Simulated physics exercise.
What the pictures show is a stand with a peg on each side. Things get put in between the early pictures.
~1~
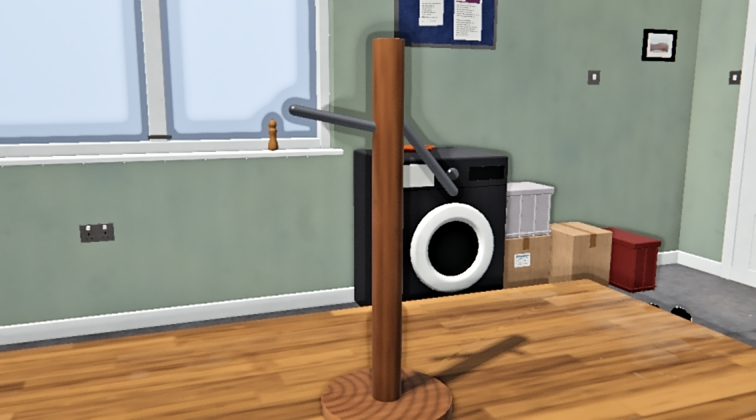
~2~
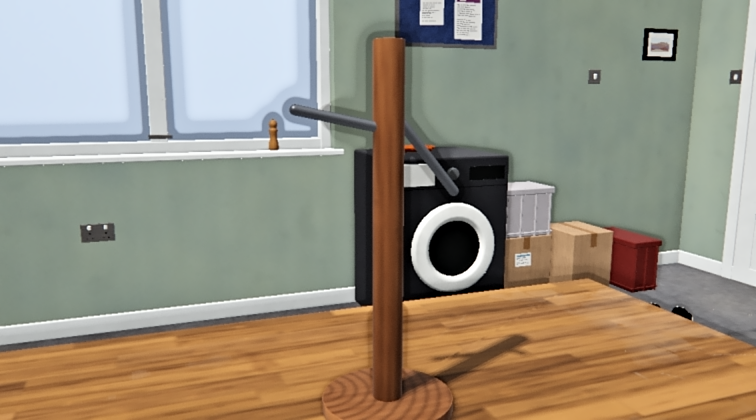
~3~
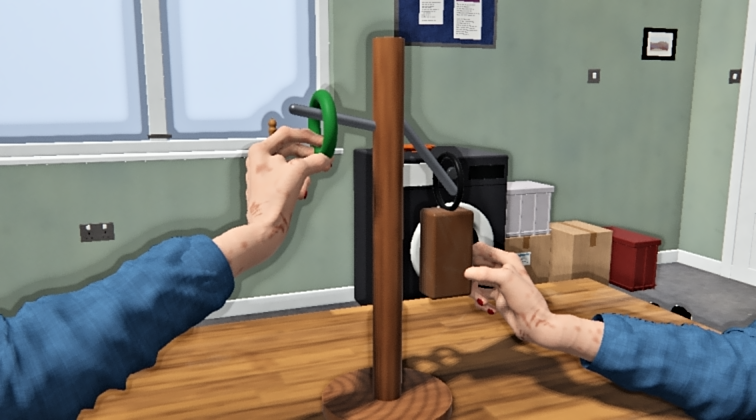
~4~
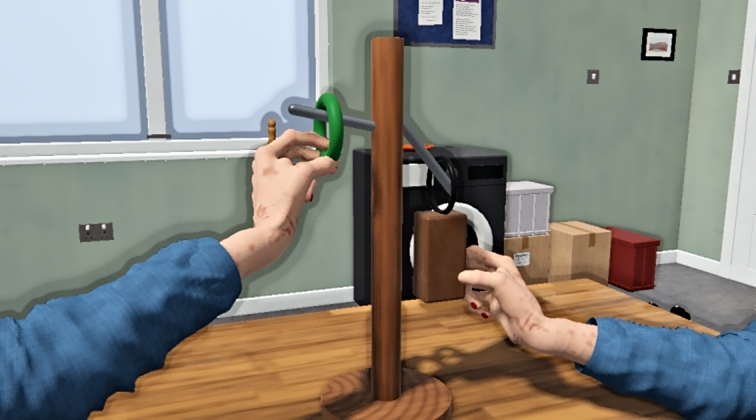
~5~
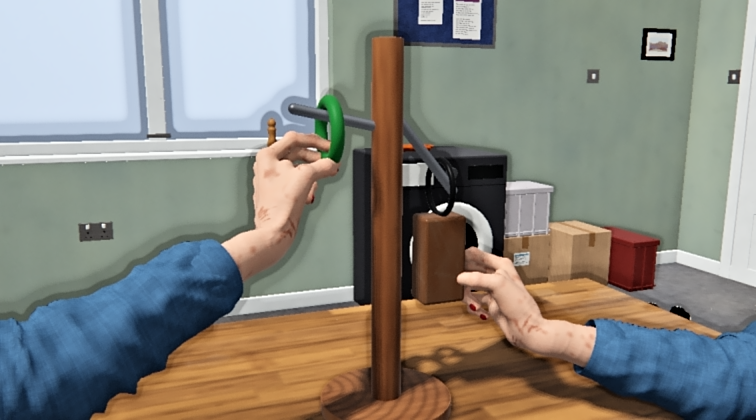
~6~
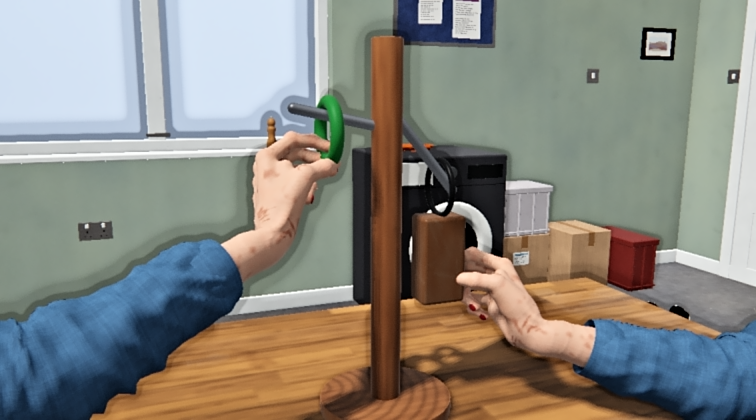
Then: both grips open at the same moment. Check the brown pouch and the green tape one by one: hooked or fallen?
Seen one by one - brown pouch: Fallen, green tape: Hooked.
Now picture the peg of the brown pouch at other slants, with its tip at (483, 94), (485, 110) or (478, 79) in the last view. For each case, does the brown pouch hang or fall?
Lab note - try 1: It keeps its place; try 2: It keeps its place; try 3: It keeps its place.
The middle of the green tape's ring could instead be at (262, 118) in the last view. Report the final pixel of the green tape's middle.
End point: About (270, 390).
Then, 0.18 s later than the last frame, brown pouch dropping near (454, 293); green tape at rest near (328, 132).
Then, 0.30 s later than the last frame, brown pouch dropping near (491, 331); green tape at rest near (328, 132).
When it is over, the brown pouch drops to the table, near (512, 362); the green tape remains hooked, near (328, 132).
